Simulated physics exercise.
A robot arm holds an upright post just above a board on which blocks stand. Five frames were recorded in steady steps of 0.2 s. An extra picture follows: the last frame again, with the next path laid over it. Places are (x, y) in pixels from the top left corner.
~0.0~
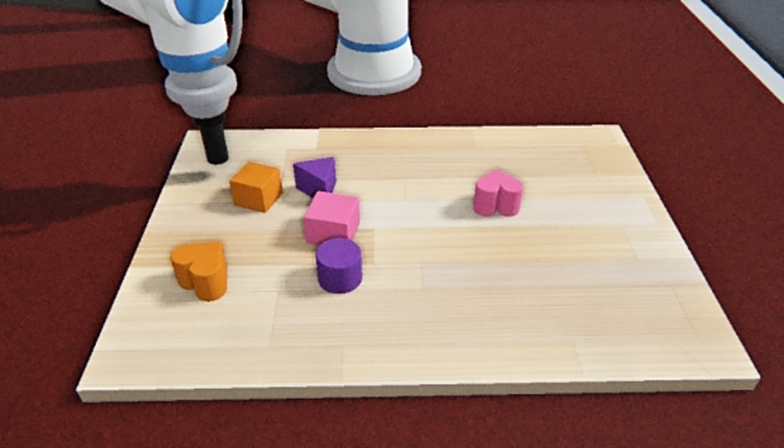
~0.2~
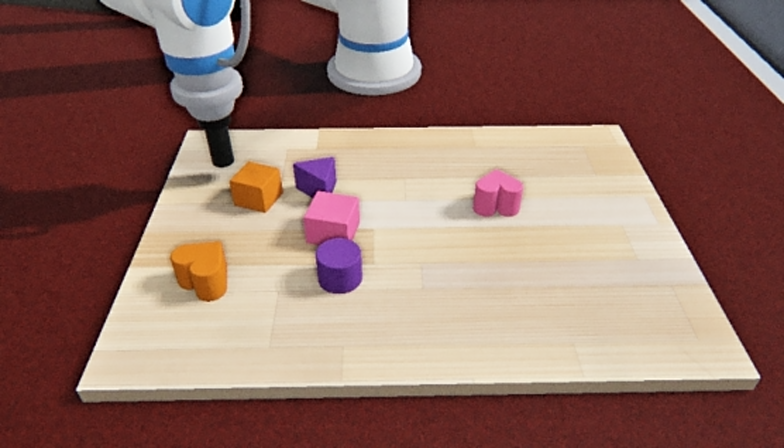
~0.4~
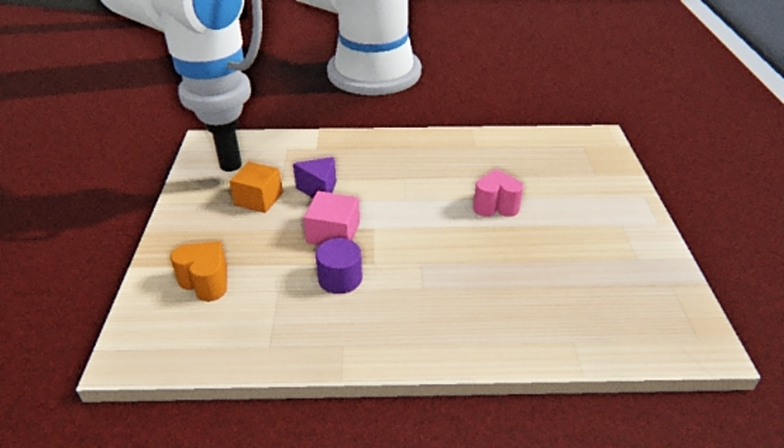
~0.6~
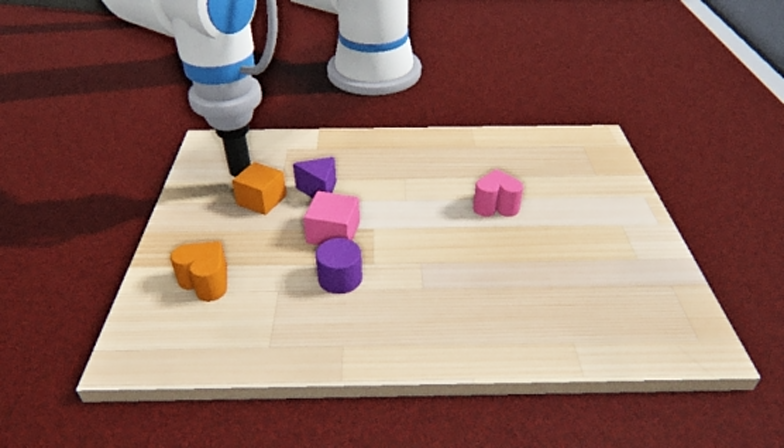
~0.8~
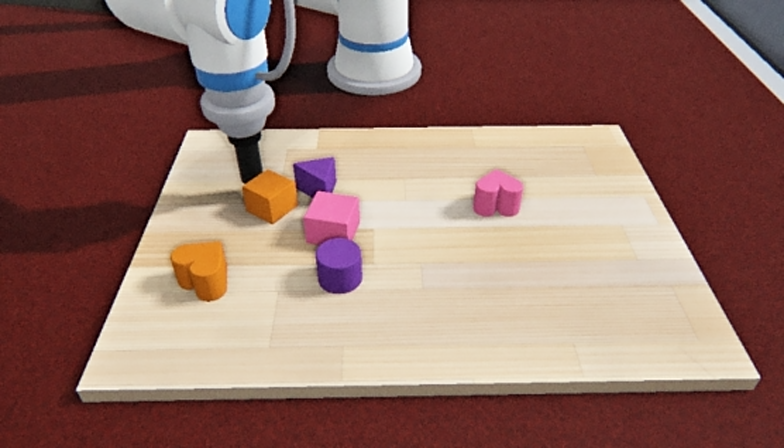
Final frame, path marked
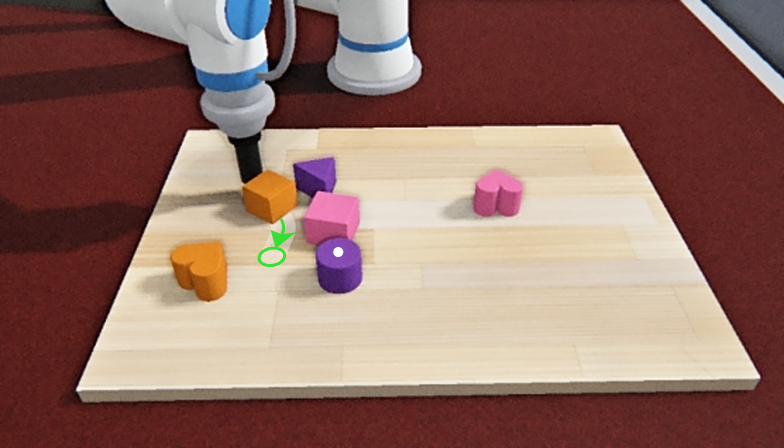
On a wooden board scattered with orange, purple and pink blocks, a robot arm moved its dark post slightly to the right and toward the viewer, then nudged the orange cube a short way.
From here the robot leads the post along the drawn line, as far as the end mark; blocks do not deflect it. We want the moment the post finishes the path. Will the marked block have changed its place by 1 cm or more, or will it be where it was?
It is not moved.
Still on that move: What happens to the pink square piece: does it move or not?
Shifted.
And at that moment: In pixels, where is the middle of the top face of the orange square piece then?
It comes to (308, 218).
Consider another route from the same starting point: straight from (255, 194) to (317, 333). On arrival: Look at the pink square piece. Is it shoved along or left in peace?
The block in question is displaced by the end.
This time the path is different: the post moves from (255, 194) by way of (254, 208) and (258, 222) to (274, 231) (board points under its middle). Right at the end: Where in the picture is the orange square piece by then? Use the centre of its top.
In the picture, that point is around (302, 207).
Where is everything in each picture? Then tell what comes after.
The first picture shows post tip (218, 159); block tops, orange square piece (255, 174); pink square piece (332, 206); purple round block (338, 252).
The second picture shows post (223, 162); blocks unchanged.
The third picture shows post (231, 166); blocks unchanged.
The fourth picture shows post (241, 171); orange square piece (258, 175).
The fifth picture shows post (252, 179); orange square piece (268, 183); pink square piece (332, 206); purple round block (338, 252).
Path on the board, from (255, 194) by way of (273, 211) and (283, 232) to (272, 257); the dot is on the purple round block.
The first path, step by step. One third of the way, post (272, 196); orange square piece (288, 202).
Two thirds of the way, post (280, 217); orange square piece (308, 217), turned 25° anticlockwise; pink square piece (353, 214).
At the end, post (269, 241); orange square piece (308, 218), turned 25° anticlockwise; pink square piece (354, 214); purple round block in place.
